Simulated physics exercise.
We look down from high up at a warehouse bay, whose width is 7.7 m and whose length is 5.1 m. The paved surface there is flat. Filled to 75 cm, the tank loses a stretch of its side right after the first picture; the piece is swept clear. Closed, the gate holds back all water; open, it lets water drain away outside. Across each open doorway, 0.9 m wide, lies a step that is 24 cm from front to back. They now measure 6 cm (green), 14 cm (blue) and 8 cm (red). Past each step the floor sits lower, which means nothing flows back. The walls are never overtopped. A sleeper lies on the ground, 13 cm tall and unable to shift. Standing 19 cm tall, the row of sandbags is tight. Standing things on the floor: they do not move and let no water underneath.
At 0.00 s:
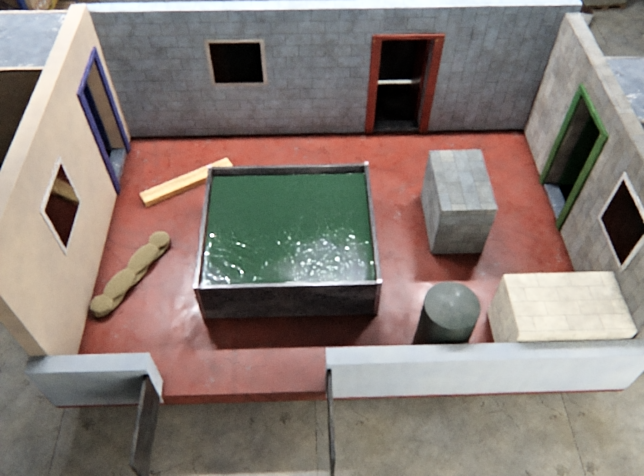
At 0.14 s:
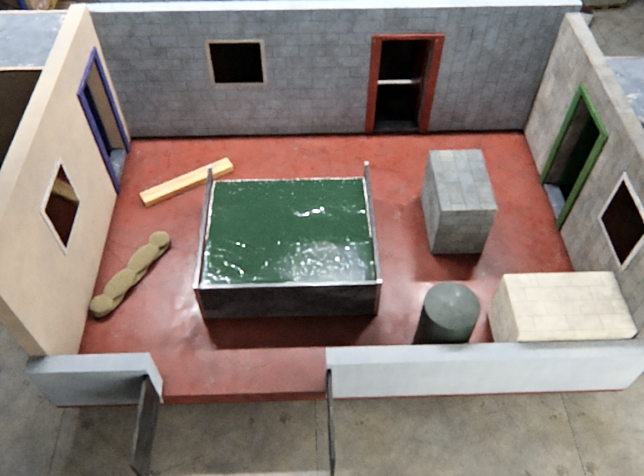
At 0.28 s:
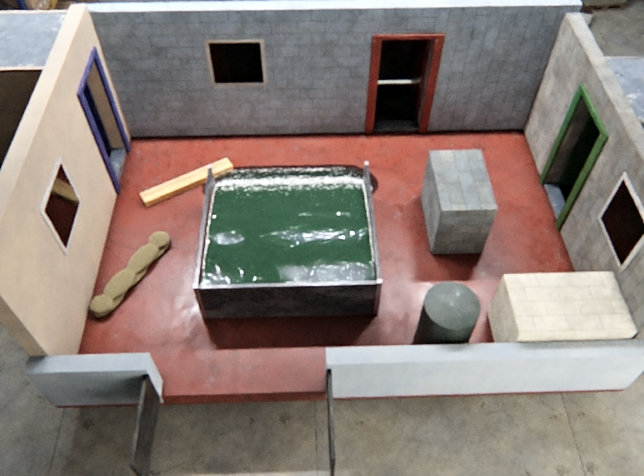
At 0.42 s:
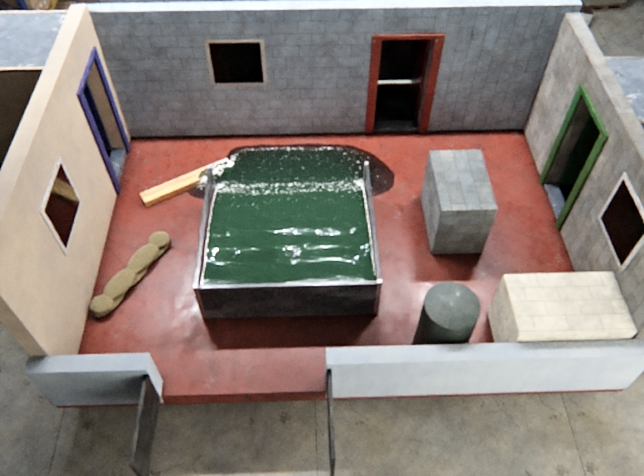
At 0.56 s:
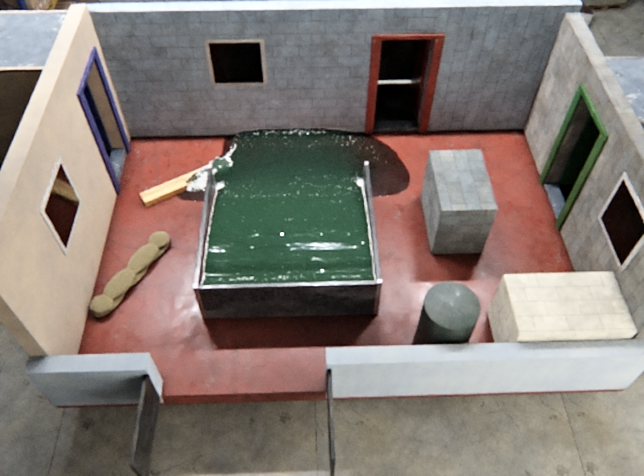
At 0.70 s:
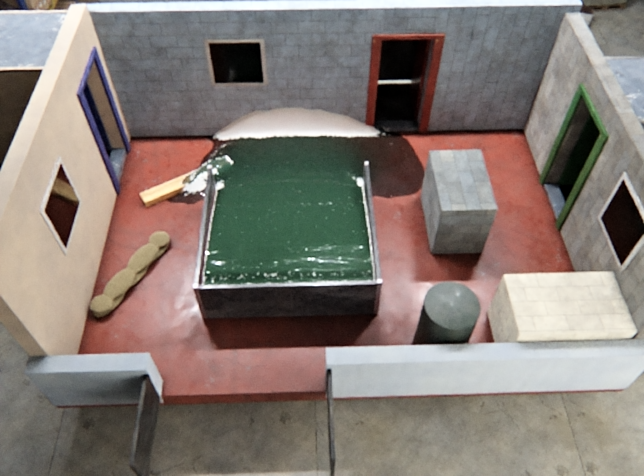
At first, green water lies still in a dark-walled tank on a red floor. Then the tank's far side is gone and water pours out through the gap, foaming around the wooden beam at left and spreading darkly across the floor, before a pale patch appears along the grey back wall.
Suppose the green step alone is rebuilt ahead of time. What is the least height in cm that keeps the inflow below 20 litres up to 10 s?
About 19 cm.
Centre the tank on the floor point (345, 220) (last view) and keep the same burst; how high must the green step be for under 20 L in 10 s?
You'd need some 9.5 cm.
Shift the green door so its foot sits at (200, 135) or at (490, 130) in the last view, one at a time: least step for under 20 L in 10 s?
About 26 cm for the first and 22 cm for the second.
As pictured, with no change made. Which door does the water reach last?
The green door comes last.
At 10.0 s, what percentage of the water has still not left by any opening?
I'd say near 78 per cent is still there.
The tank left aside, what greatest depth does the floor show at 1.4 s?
Close to 57 centimetres.
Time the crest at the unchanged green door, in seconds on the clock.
Peak time: About 3.4 s.
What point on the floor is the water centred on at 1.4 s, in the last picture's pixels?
Look at about (292, 205) in the last view.
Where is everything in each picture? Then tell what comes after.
The first picture shows still water, 75 cm deep, in the tank at (288, 224); the green door at (569, 164) is dry.
In the second picture, the gap is on the far side, the front 0.3 m out at a hidden place; the back of the tank holds 75 cm.
In the third picture, the gap is on the far side, the front 0.8 m out at a hidden place; the back of the tank holds 75 cm.
In the fourth picture, the front is at (245, 149), 1.3 m from the gap on the far side; 3.9 m2 of floor is wet, 75 cm left at the back.
In the fifth picture, water pours out on the far side and has run 1.7 m, to (360, 134); about 12 cm deep outside, 70 cm at the back.
In the sixth picture, the gap is on the far side, the front 1.9 m out at (393, 133); the back of the tank holds 63 cm; the green door at (569, 164), 4.6 m from the gap, is still 2.6 m from the nearest water.
After 1.4 s water covers 30 % of the floor, deepest (57 cm) near (289, 155); it has not reached the green door.
After 3.0 s water covers 55 % of the floor, deepest (40 cm) near (131, 138); 19 cm at the green door, 8 litres in over its 6 cm step.
After 10.0 s water covers 95 % of the floor, deepest (14 cm) near (390, 195); 12 cm at the green door, 177 litres in over its 6 cm step.
At the green door as built, the water arrived by 2.5 s and peaked near 19 cm at 3.4 s.
With a step of 16 cm, 35 litres would have come in within the 10 s; with 21.5 cm, 9 litres. So under 20 litres takes about 19 cm.
